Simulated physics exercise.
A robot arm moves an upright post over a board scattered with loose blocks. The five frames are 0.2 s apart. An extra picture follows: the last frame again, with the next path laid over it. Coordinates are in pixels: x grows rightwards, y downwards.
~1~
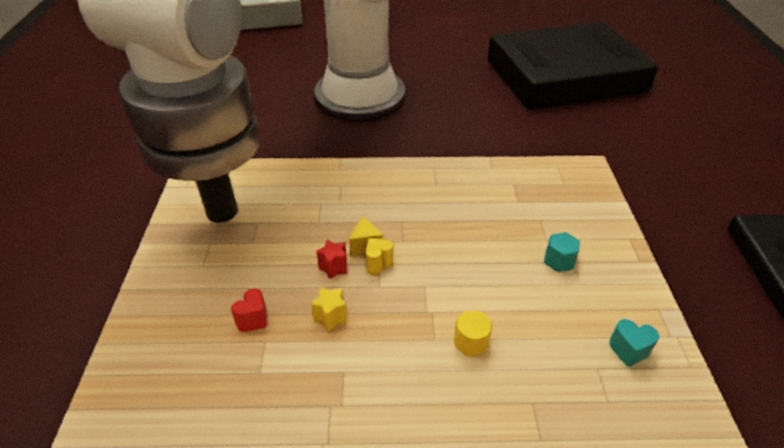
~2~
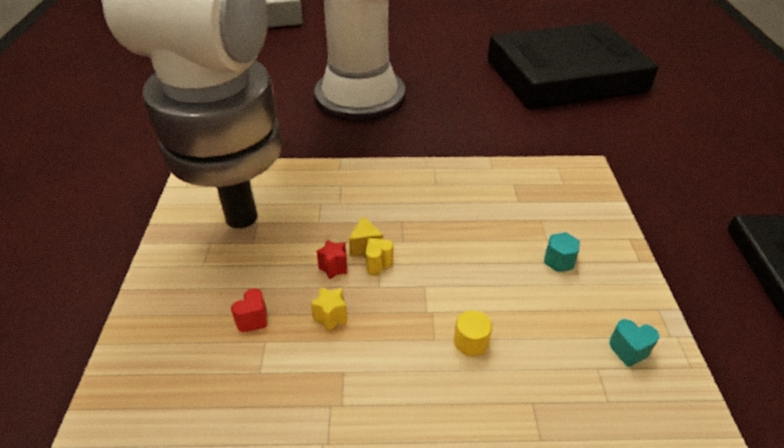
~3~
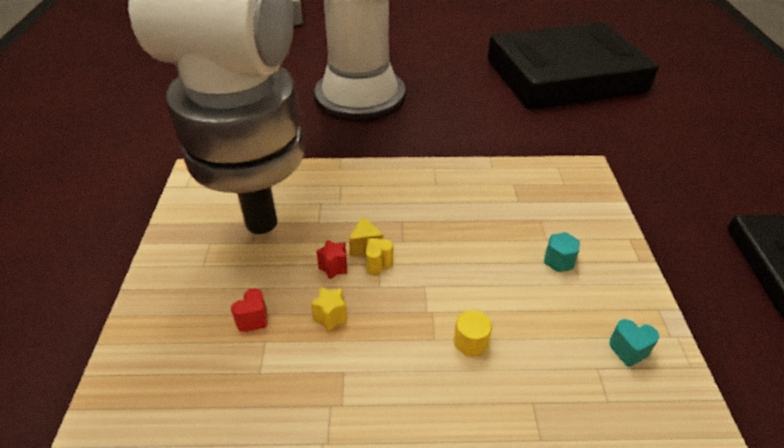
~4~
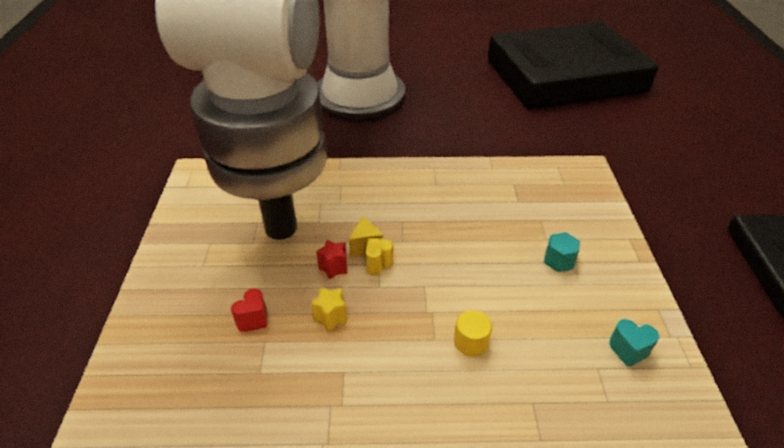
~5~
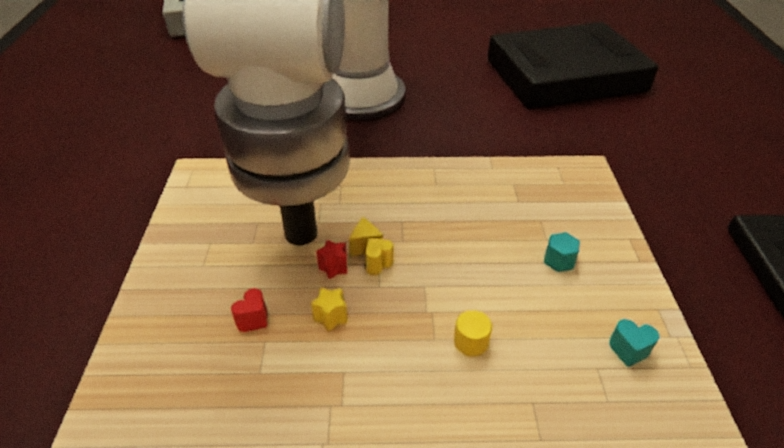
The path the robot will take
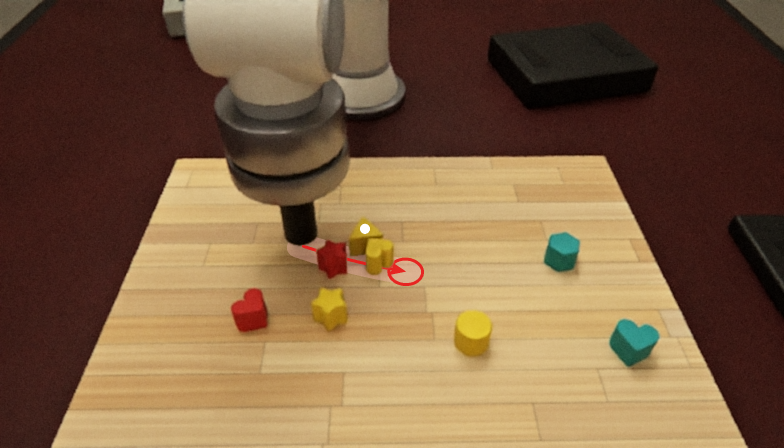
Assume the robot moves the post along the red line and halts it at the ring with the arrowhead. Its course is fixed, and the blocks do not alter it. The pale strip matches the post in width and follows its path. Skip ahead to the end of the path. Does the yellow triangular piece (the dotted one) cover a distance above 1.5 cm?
Yes
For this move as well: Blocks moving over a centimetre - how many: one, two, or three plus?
Count: Three or more.
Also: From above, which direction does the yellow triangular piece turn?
The block turns counter-clockwise.
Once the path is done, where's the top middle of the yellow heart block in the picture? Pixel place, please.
Its top centre is at about (435, 256).
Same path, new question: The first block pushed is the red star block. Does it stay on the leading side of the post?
Expect to find it next to or behind the post.
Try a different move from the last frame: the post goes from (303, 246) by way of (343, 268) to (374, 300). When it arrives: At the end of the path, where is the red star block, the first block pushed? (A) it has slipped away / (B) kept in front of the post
B.
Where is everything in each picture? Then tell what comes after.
Tip of the post (222, 213), middles of tops, yellow star block (329, 299), red star block (332, 249), yellow triangular piece (365, 229), yellow heart block (378, 246), in the first frame.
Post (242, 218), nothing pushed, in the second frame.
Post (262, 223), nothing pushed, in the third frame.
Post (281, 229), nothing pushed, in the fourth frame.
Post (301, 234), yellow star block (329, 299), red star block (332, 249), yellow triangular piece (365, 229), yellow heart block (378, 246), in the fifth frame.
The line goes from (303, 246) over (336, 256) and (370, 265) to (406, 272); the dot is on the yellow triangular piece.
On the path given first. One third of the way, post (336, 245); red star block (345, 258), turned 35° clockwise.
Two thirds of the way, post (370, 253); red star block (360, 268), turned 75° clockwise; yellow triangular piece (382, 229), turned 90° anticlockwise; yellow heart block (399, 253), turned 30° clockwise.
At the end, post (406, 260); yellow star block unmoved; red star block (361, 268), turned 85° clockwise; yellow triangular piece (386, 230), turned 105° anticlockwise; yellow heart block (435, 256).
